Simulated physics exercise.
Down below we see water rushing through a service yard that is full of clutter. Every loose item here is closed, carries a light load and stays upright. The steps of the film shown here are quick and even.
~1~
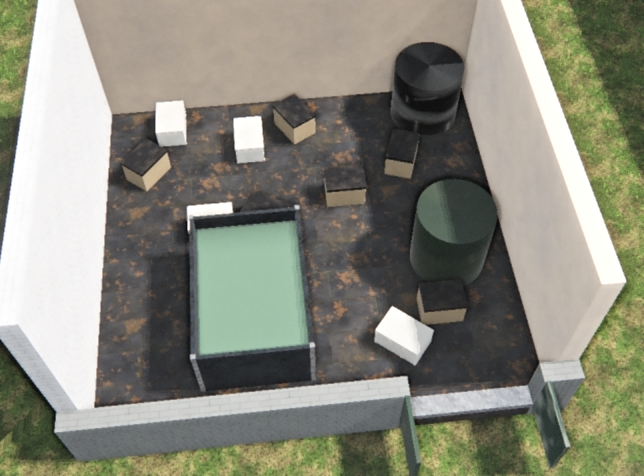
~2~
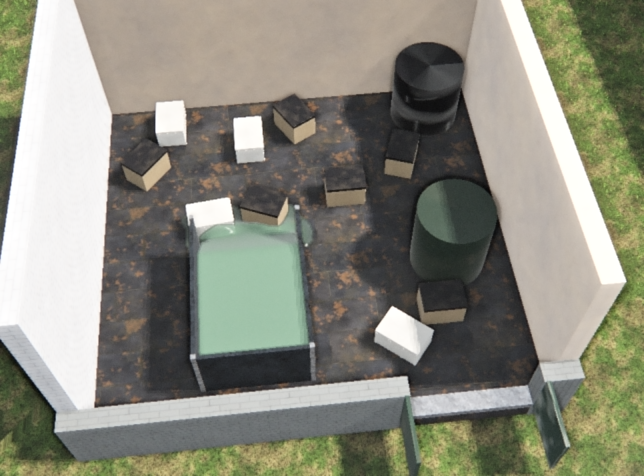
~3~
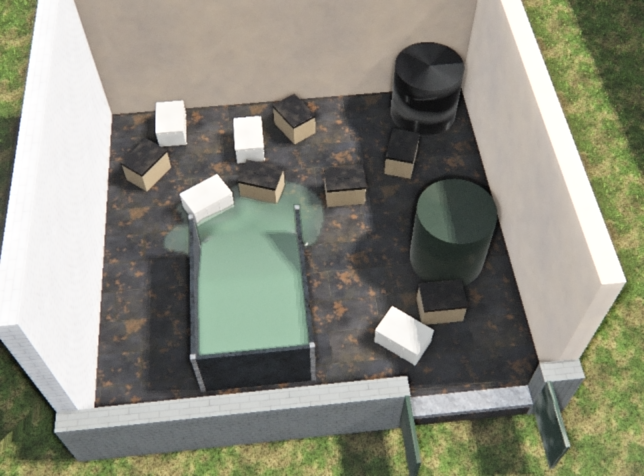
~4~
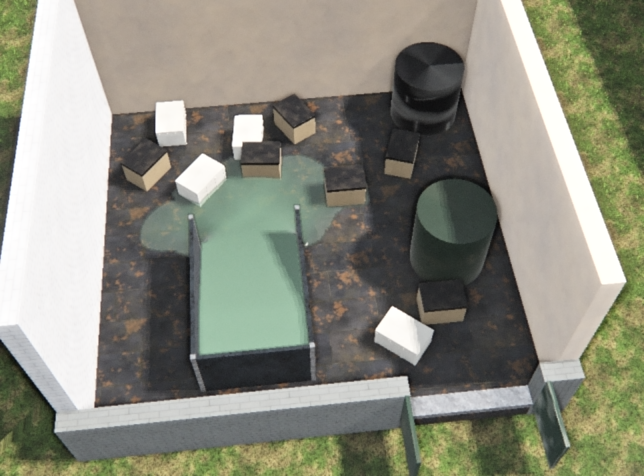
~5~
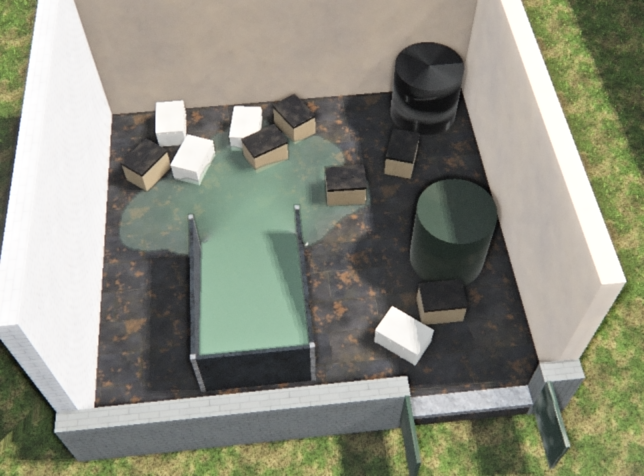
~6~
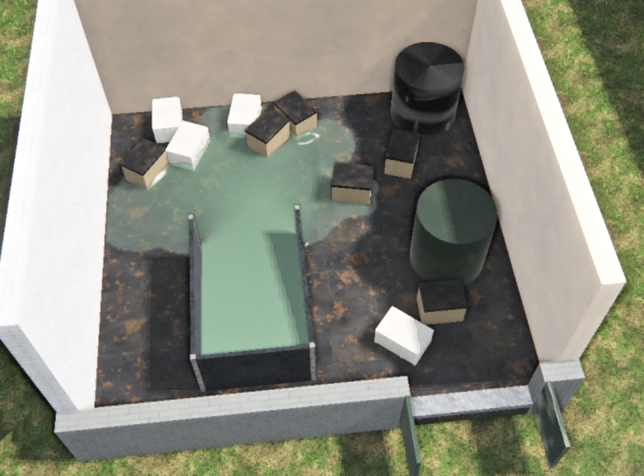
Green water pours from the far end of a dark-walled tank in a walled yard, pushing a white box and a dark-topped box toward the back wall, then spreads around other boxes, nudging a few slightly.
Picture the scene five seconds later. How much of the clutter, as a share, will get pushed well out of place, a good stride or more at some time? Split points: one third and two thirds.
Counting the far movers, it's high - two thirds or more.
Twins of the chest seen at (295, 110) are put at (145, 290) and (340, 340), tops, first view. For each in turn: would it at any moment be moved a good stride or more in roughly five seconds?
In order: Shoved clear, then hardly budges.
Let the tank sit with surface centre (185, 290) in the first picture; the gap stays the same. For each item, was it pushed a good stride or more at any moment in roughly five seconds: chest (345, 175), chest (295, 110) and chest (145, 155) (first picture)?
The three, one by one: Past that mark, past that mark and past that mark.
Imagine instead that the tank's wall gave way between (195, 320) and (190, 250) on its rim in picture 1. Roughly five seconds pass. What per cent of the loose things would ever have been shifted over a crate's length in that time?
Estimate: Roughly 50 per cent.
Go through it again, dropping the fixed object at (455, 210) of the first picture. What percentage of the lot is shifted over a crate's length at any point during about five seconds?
I'd put it at around 90 percent.
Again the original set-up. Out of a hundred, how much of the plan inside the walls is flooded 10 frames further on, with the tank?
Roughly 50 in a hundred.
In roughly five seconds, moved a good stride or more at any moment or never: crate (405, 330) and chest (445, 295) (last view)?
Taking them in turn, within that distance and within that distance.
A moment on, 3 of 10 are well off their spots; 3 afloat.
Next, 5 of 10 are well off their spots; 6 afloat.
Later, 8 of 10 are well off their spots; 8 afloat.
In the end, 8 of 10 are well off their spots, and 8 have been at some point; 8 afloat.
